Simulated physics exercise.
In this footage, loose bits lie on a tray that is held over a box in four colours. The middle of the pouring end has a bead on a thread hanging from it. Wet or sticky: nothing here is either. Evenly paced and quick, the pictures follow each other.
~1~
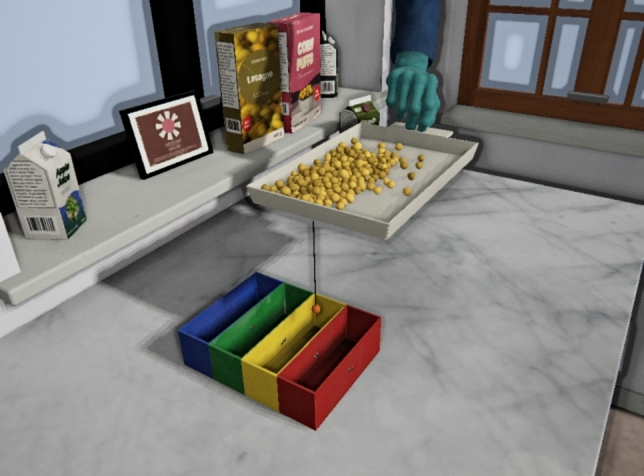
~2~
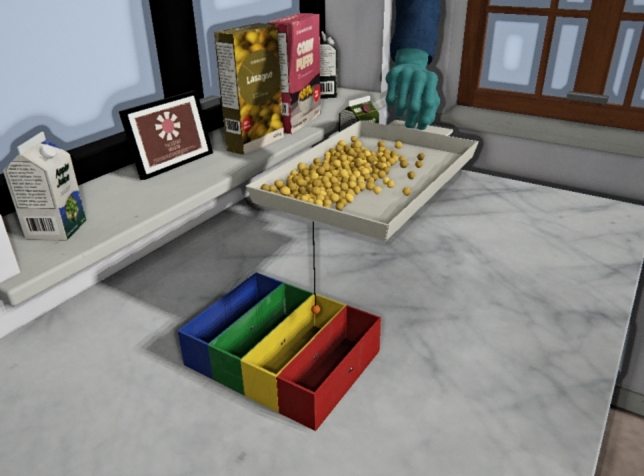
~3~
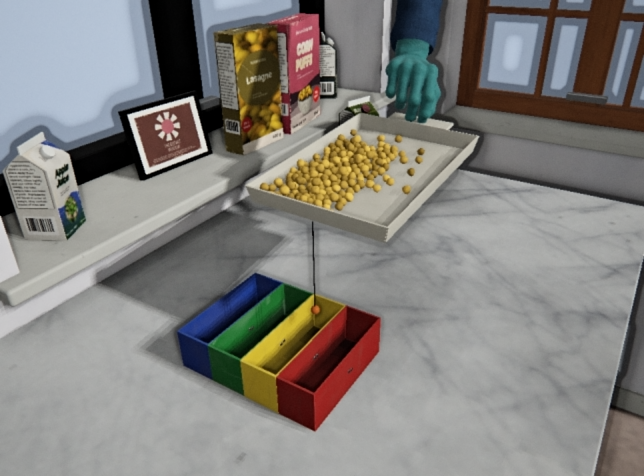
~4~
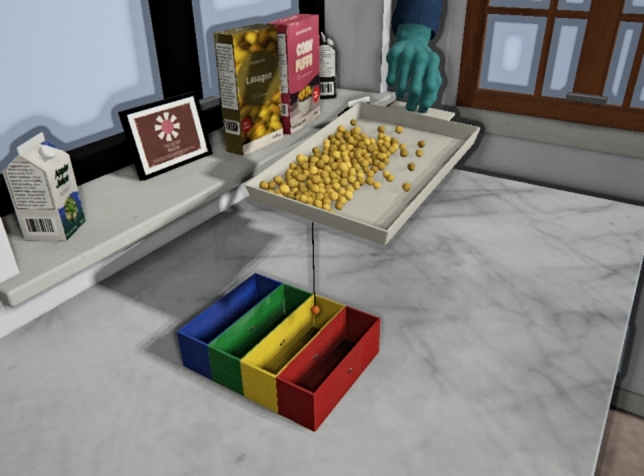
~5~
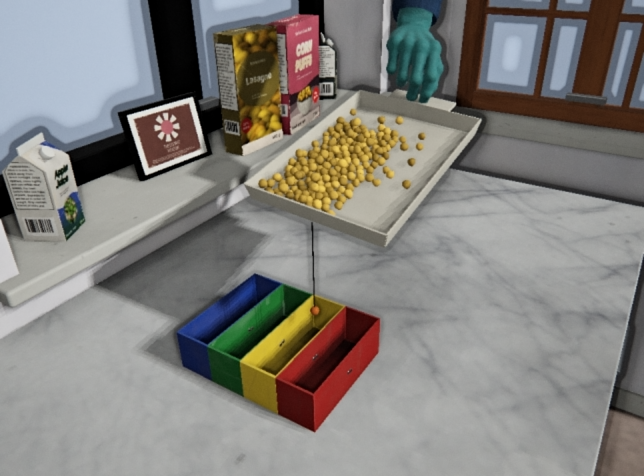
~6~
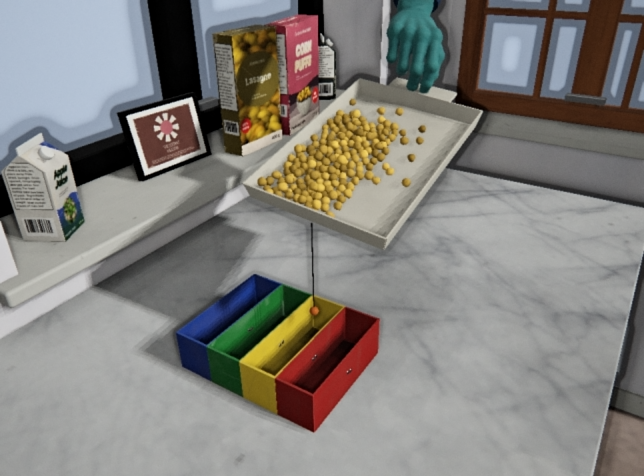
On a marble counter by a window, a teal-gloved hand gradually tilting a tray of yellow balls above a four-coloured box.
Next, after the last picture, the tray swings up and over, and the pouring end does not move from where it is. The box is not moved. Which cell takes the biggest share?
The red cell.
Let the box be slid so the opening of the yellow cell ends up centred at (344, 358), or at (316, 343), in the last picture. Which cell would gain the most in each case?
The first try: The yellow cell. The second: That red cell.
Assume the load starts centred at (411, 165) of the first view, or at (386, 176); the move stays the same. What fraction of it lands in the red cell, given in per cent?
It would be 20 in a hundred, and then 20 in a hundred.
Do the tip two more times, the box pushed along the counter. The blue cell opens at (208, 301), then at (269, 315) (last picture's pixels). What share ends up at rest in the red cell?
Close to 10 in a hundred first, close to 50 in a hundred second.
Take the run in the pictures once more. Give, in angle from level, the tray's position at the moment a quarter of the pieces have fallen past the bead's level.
Roughly 105 degrees at that moment.
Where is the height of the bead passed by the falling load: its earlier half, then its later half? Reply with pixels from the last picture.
First part (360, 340), rest (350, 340).
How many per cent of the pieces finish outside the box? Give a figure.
Some 60 per cent.
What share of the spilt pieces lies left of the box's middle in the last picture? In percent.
Close to 0 %.
Shortly afterwards, tray tipped steeply; all but a few on the tray; only a few falling or outside the box.
Next, tray tipped right over; the bulk on the tray; only a few in the red cell; only a few in the yellow cell; a little falling or outside the box.
Some moments later, tray tipped past a quarter turn; near a third in the red cell; a little in the yellow cell; only a few in the green cell; near two thirds falling or outside the box.
In the end, tray tipped past a quarter turn; near a third in the red cell; a little in the yellow cell; only a few in the green cell; none at all in the blue cell; near two thirds outside the box.
